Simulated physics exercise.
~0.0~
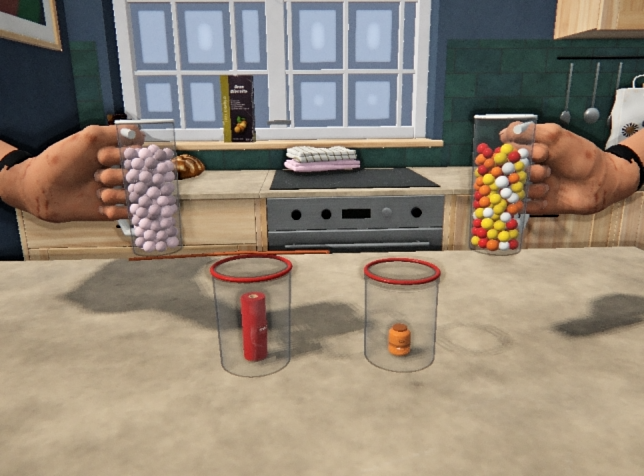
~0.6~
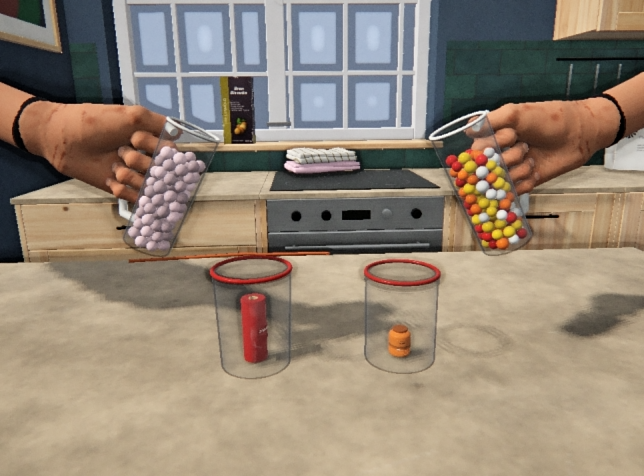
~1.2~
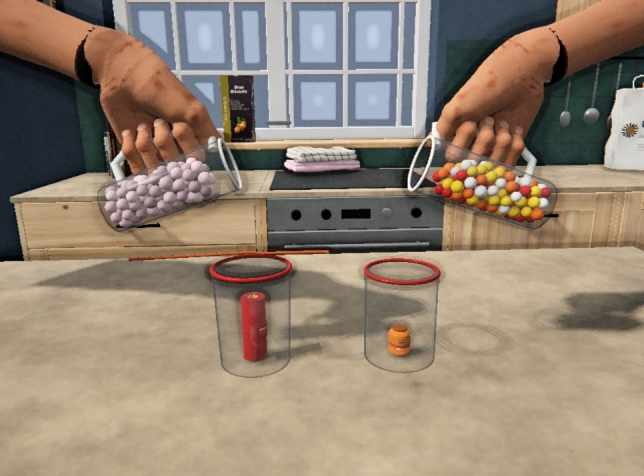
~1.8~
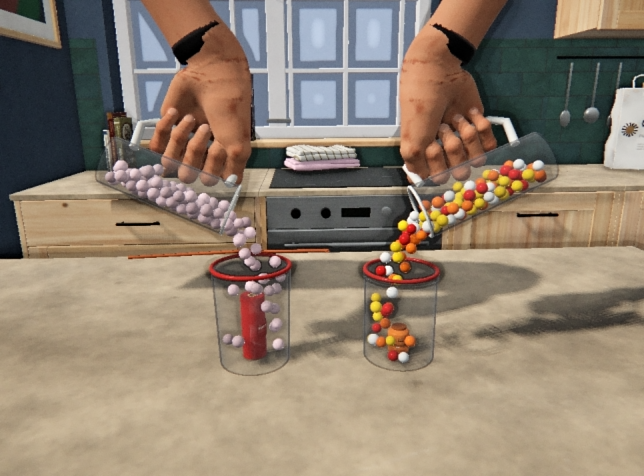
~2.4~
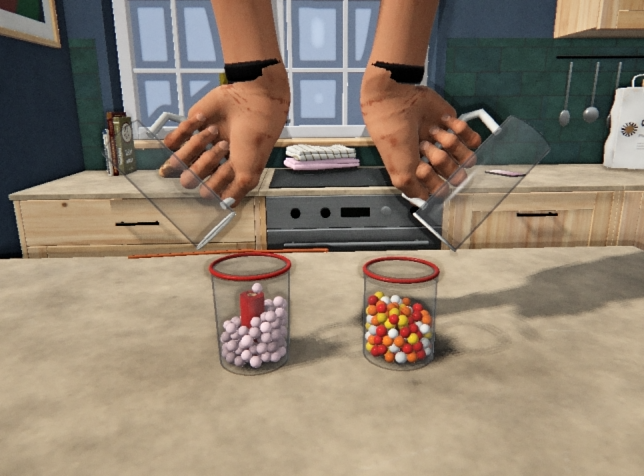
Two hands hold clear cups of small balls, pale pinkish ones on the left and red, orange, yellow and white ones on the right, above two clear red-rimmed containers on a kitchen counter. A red cylinder stands in the left container and a shorter orange object in the right. The hands tilt the cups inward until they lie on their sides, then the balls stream down around both objects. The cups tip further and empty completely. At the end, the red cylinder's top still pokes out of the pale balls, while the orange object is buried under the colourful ones.
